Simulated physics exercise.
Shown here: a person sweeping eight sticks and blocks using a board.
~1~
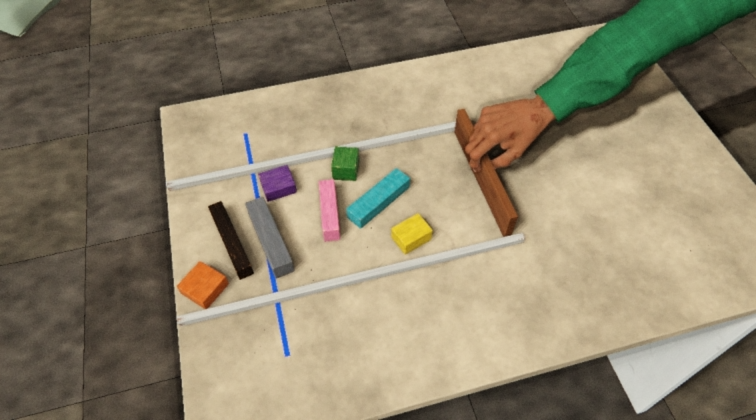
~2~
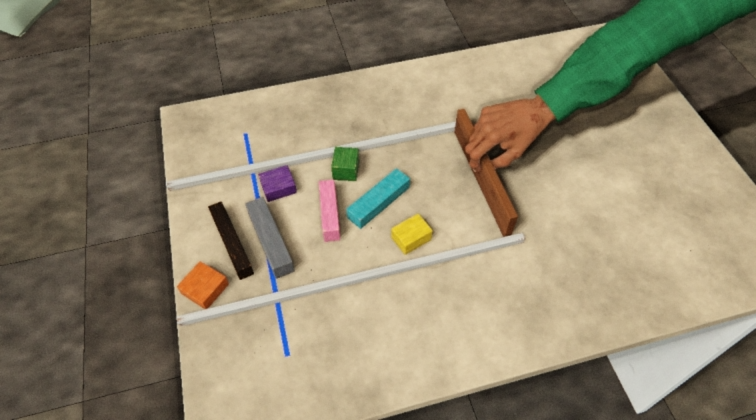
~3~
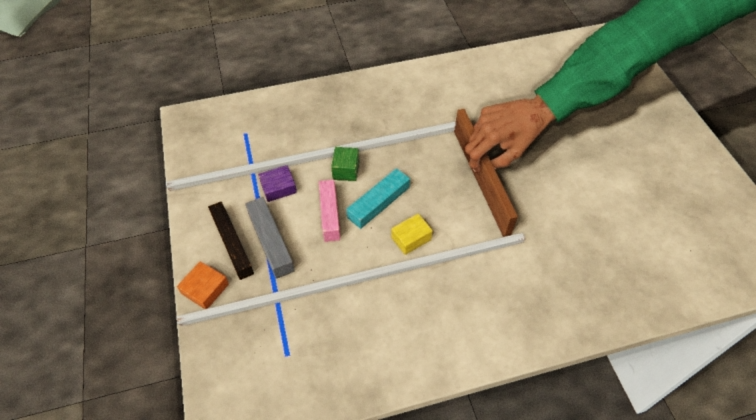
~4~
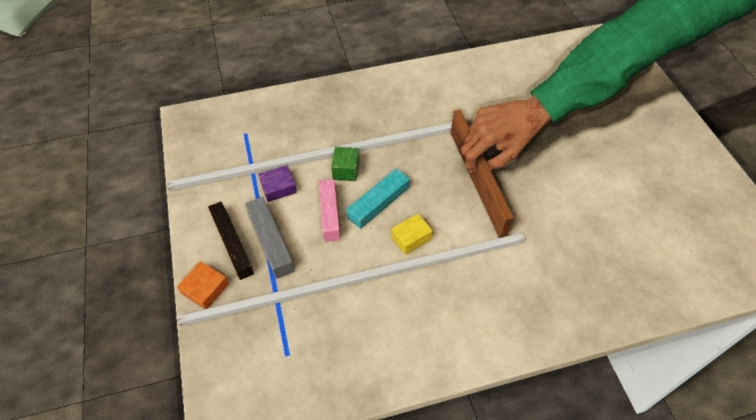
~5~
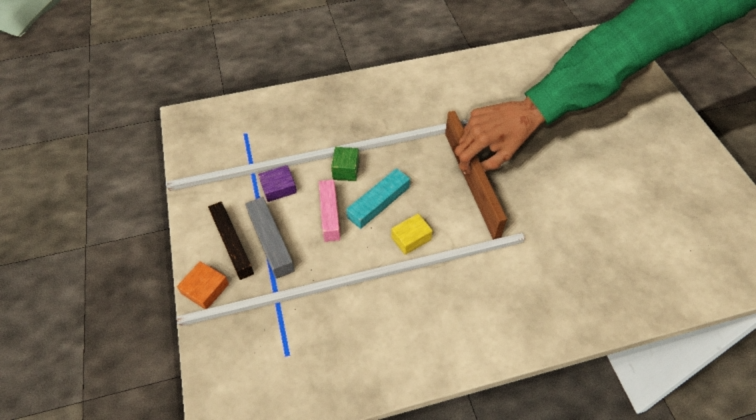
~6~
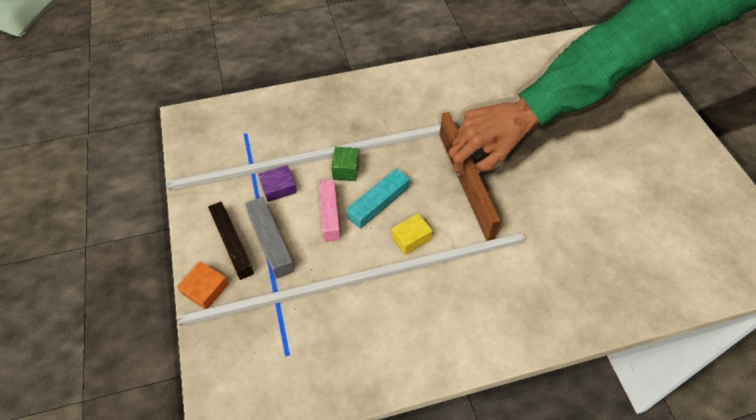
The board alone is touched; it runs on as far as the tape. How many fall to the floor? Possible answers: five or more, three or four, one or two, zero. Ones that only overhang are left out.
The number going over the edge will be one or at most two.
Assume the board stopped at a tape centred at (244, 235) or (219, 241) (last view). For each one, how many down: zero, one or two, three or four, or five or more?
Number down, tape by tape: Just one or two / 3 or 4.
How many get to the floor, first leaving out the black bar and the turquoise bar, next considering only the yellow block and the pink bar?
The number is 0 for the first case and 0 for the second.
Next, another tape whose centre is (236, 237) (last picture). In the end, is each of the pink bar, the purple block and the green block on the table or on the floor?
What happens: The pink bar does not come off, the purple block does not come off, the green block does not come off.
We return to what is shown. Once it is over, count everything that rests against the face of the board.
It adds up to 3.
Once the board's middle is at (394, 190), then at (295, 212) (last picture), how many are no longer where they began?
Counting first: 3, next 8.
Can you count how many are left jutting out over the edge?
Count: 1.
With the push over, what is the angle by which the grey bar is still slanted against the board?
It measures close to 10 degrees.
A little later, none off yet; orange block at rest near (203, 285); black bar at rest near (230, 240); grey bar at rest near (269, 237).
When it is over, the number that fall off is one or two; down, orange block.
